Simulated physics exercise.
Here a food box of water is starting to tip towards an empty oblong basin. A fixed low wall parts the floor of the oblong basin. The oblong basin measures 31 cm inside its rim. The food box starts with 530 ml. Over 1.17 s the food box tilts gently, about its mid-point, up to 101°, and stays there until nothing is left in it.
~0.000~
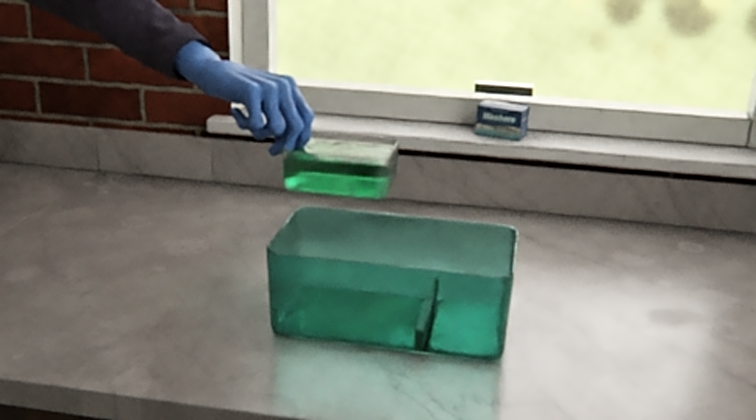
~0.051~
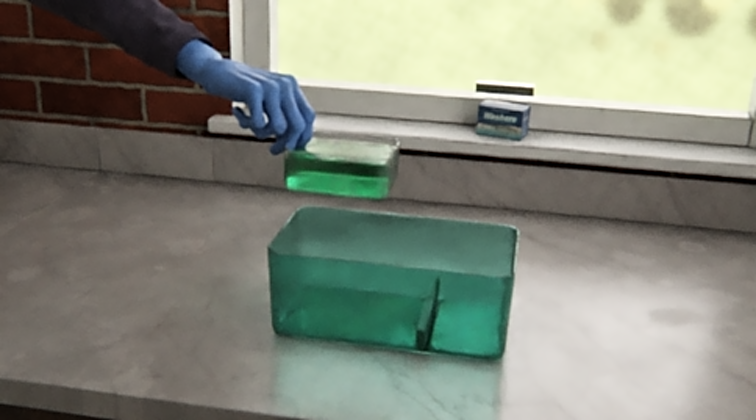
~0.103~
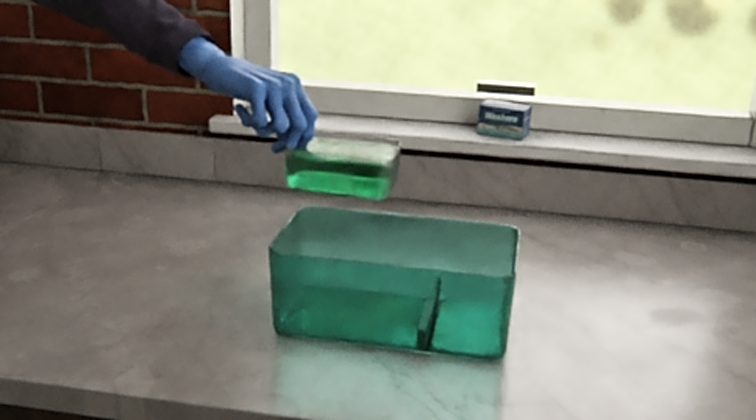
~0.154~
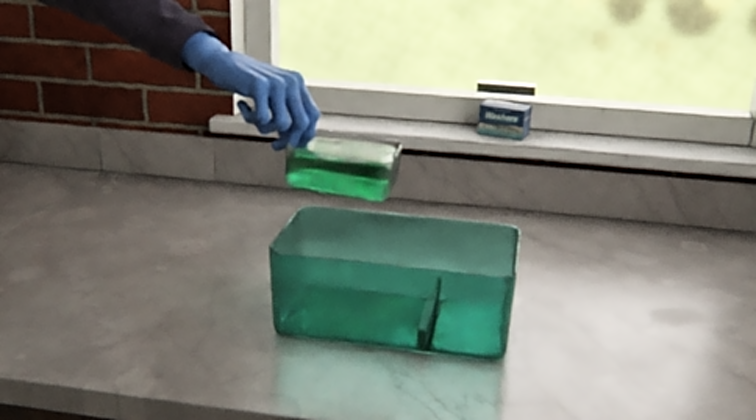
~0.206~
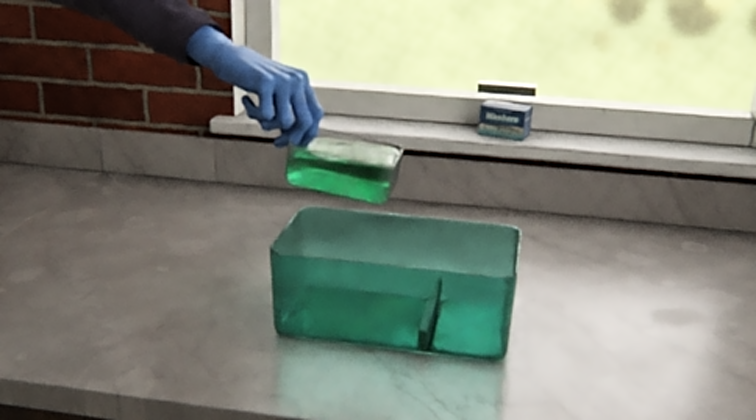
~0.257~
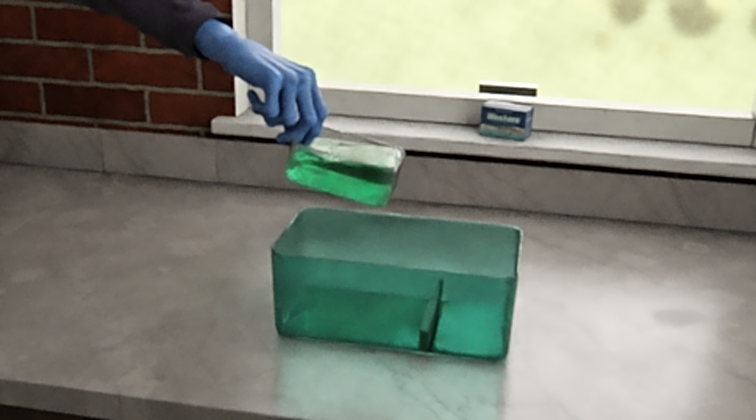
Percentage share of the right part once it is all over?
61 per cent.
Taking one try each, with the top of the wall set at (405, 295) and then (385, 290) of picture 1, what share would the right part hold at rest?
One try each: Around 75 percent and then around 85 percent.
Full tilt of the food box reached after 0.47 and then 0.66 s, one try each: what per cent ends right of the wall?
Result: 35 per cent, then 50 per cent.
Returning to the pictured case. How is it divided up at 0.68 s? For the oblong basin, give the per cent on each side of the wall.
Left side near 6, right side near 28.
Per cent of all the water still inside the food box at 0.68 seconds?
Portion remaining: Approx. 32 per cent.
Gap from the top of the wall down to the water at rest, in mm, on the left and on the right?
24 mm left, 10 mm right.
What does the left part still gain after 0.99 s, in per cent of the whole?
Roughly 10 per cent.
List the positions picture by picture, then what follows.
In the first picture, it leans 0°; its right rim is at (393, 151); the water meets the walls at (294, 146) and (393, 154); the oblong basin's rim runs from (283, 228) to (515, 252); the wall's top is at (428, 303).
In the second picture, it leans 0°; its right rim is at (394, 151); the water meets the walls at (295, 145) and (394, 155).
In the third picture, it leans 2°; its right rim is at (396, 152); the water meets the walls at (296, 145) and (395, 155).
In the fourth picture, it leans 4°; its right rim is at (397, 154); the water meets the walls at (297, 145) and (396, 155).
In the fifth picture, it leans 8°; its right rim is at (398, 158); the water meets the walls at (299, 145) and (397, 157).
In the sixth picture, it leans 12°; its right rim is at (400, 162); the water meets the walls at (300, 146) and (400, 158).
Then, 0.68 s in, the tilt is 63° and 33 per cent is still to pour, 6 is left of the wall and 29 right of it.
Then, 0.99 s in, the tilt is 95° and 7 per cent is still to pour, 28 is left of the wall and 62 right of it.
Then, 1.32 s in, the tilt is 101° and 0 per cent is still to pour, 37 is left of the wall and 61 right of it.
Then, 1.67 s in, the tilt is 101° and 0 per cent is still to pour, 38 is left of the wall and 61 right of it.
Finally, 38 per cent lies left of the wall, 61 right of it and 0 outside.
